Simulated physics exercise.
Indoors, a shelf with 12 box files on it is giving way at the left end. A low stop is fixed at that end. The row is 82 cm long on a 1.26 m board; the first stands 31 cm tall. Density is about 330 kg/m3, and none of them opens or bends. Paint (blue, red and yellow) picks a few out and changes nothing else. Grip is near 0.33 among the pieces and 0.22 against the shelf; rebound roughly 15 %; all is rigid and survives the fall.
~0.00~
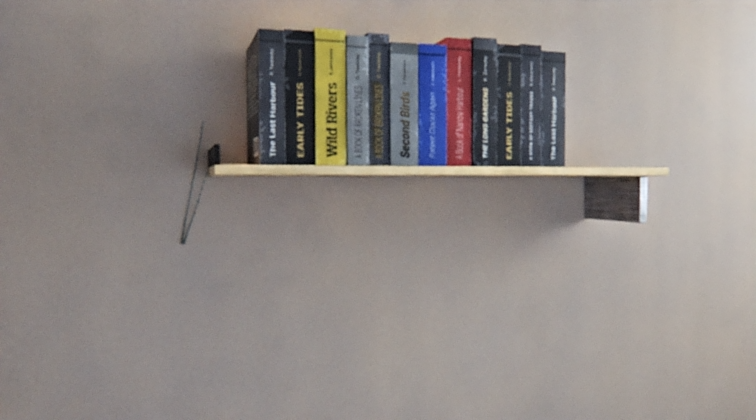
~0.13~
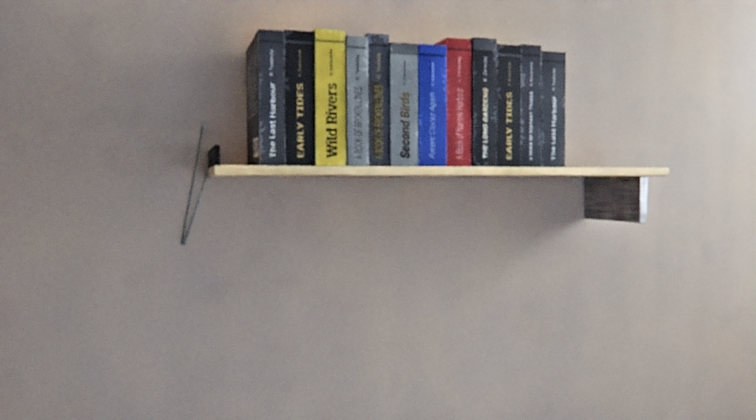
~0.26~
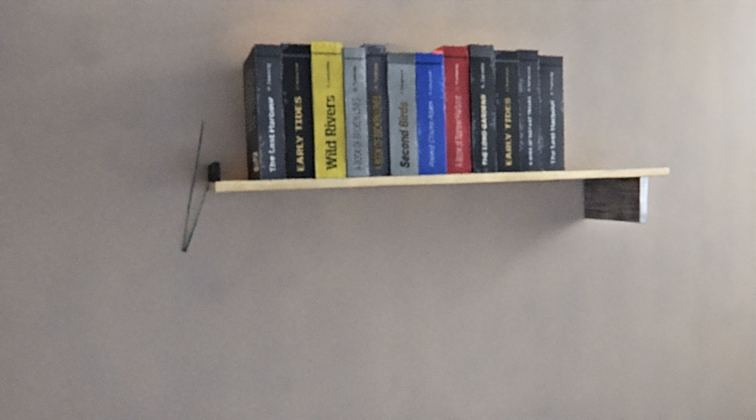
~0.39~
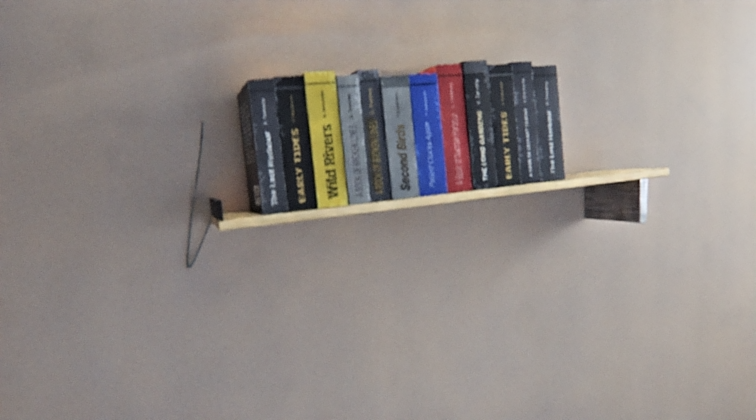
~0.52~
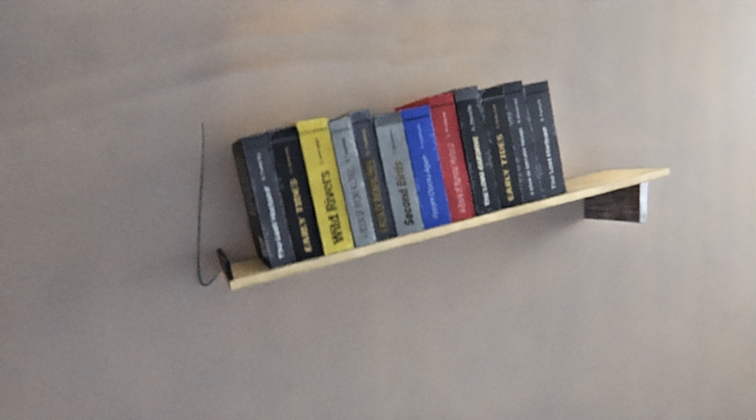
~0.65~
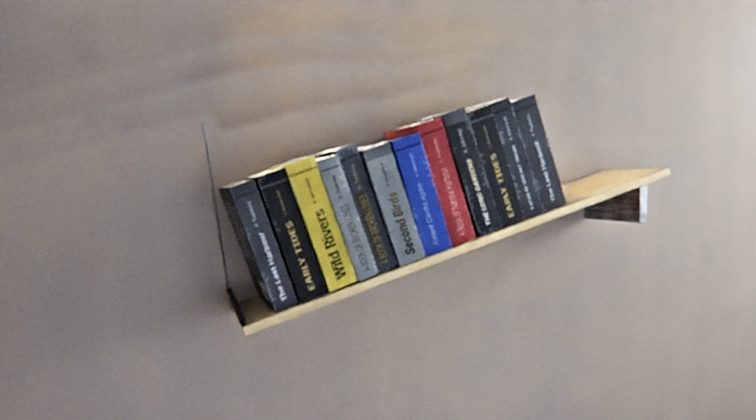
On a plain grey-beige wall, seen from slightly below by a still camera, hangs a pale wooden shelf with a dark bracket under its right end. It carries a row of upright book-like files, mostly black and grey, with a yellow one left of centre and blue and red ones side by side further right. The shelf's left end sinks, slowly then faster, and the files tilt leftward with it.
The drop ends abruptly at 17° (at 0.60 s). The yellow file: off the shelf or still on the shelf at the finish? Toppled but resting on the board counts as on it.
In the end the yellow file stays up there.
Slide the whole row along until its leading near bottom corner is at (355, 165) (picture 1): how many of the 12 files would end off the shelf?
In that case 1.
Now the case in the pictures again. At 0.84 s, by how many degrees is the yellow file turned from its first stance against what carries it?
About 20°.
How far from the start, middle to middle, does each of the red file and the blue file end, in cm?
Moved: Red 30, blue 30.
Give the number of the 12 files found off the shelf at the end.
The count is 0.
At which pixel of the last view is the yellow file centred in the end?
Around (271, 236).
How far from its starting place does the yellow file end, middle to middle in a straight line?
Roughly 35 cm away.
After 0.71 s, none of the 12 files off the shelf, 12 disturbed; yellow file leaning 5°; red file shifted 33 mm.
After 0.76 s, none of the 12 files off the shelf, 12 disturbed; yellow file leaning 9°; blue file leaning 6°.
After 0.84 s, none of the 12 files off the shelf, 12 disturbed; yellow file leaning 19°; blue file leaning 18°.
After 0.90 s, none of the 12 files off the shelf, 12 disturbed; yellow file leaning 24°; red file leaning 23°.
At rest (1.4 s), none of the 12 files off the shelf, 12 disturbed; yellow file leaning 24°; red file leaning 24°; blue file leaning 24°. As the last picture would show them, middles, yellow file near (271, 236), red file near (399, 192).
